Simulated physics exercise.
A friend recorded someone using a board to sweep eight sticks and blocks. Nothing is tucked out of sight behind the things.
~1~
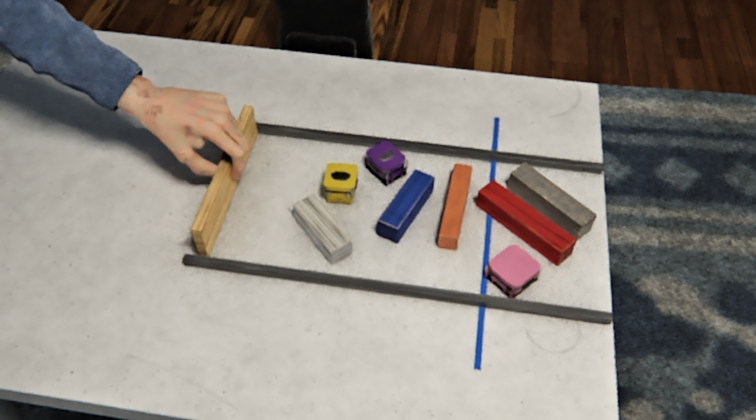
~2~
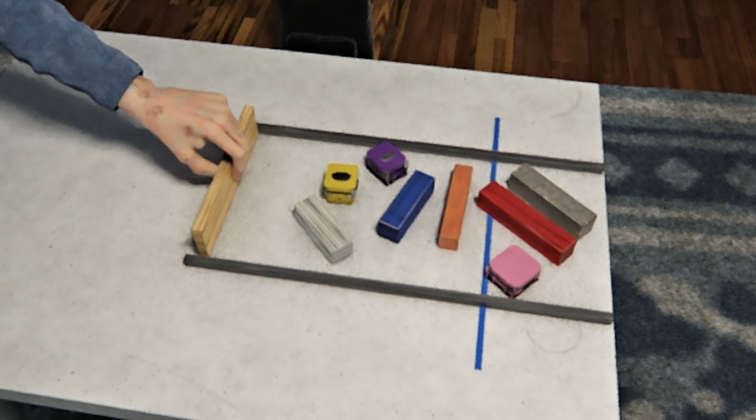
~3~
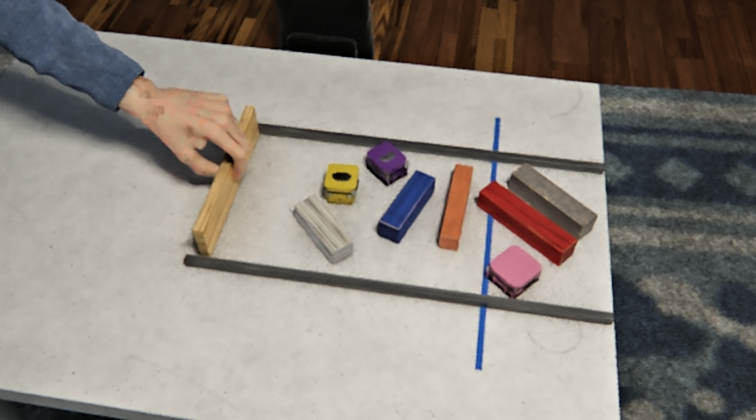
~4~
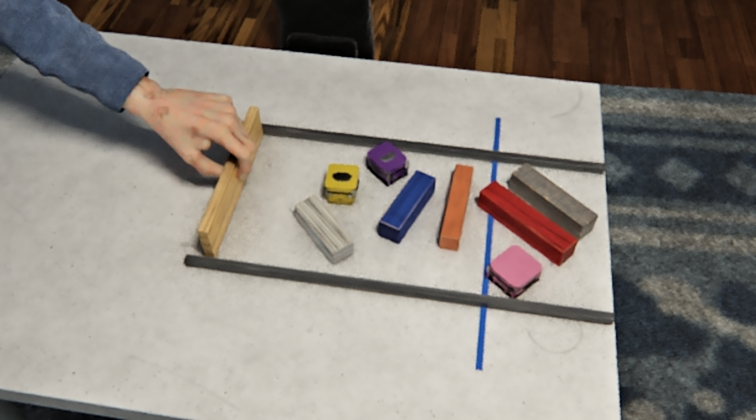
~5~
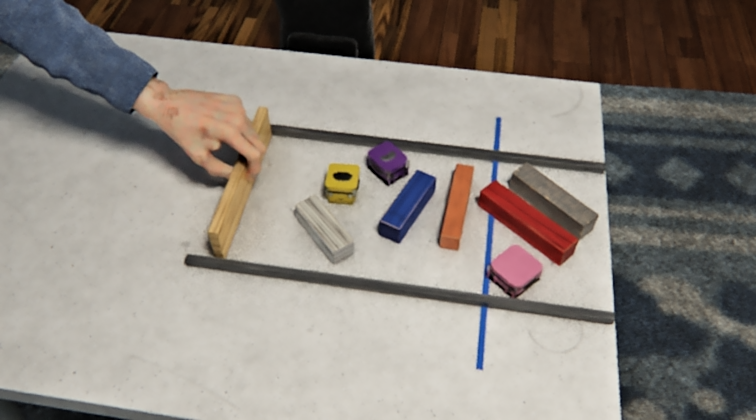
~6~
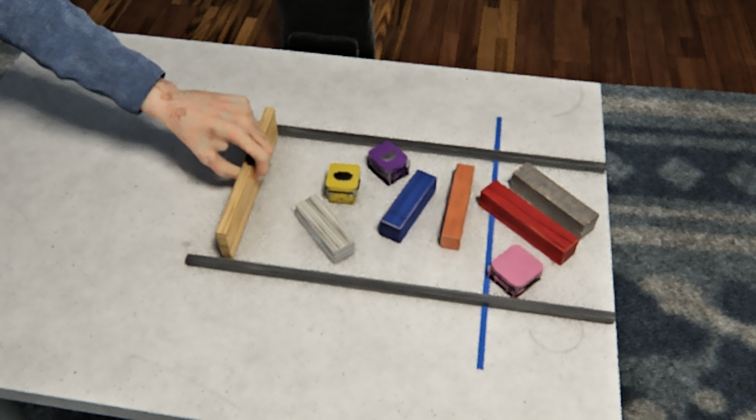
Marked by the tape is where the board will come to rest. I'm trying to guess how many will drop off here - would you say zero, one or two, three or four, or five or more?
Well, nothing at all ends up dropping off.
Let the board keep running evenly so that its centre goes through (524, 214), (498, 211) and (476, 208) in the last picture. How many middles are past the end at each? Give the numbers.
First 2, then 0, finally 0.
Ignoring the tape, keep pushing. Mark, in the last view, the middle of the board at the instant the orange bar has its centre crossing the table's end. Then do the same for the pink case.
With the orange bar it sits around (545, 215), with the pink case around (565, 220).
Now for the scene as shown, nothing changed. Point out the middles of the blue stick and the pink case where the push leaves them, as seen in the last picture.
The first sits around (536, 223), while the other sits around (541, 279).
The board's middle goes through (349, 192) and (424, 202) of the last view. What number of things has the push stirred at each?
The first number is 2, the next one 6.
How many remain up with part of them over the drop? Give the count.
Tally: 2.
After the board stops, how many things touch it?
In total, 3.
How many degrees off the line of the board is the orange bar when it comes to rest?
Roughly 0°.
Early on, none off yet; grey bar at rest near (553, 200); red stick at rest near (527, 222); pink case at rest near (516, 272).
A while later, none off yet; grey bar at rest near (553, 200); red stick travelled a little near (541, 225); pink case at rest near (516, 272).
Finally, the number that fall off is zero.
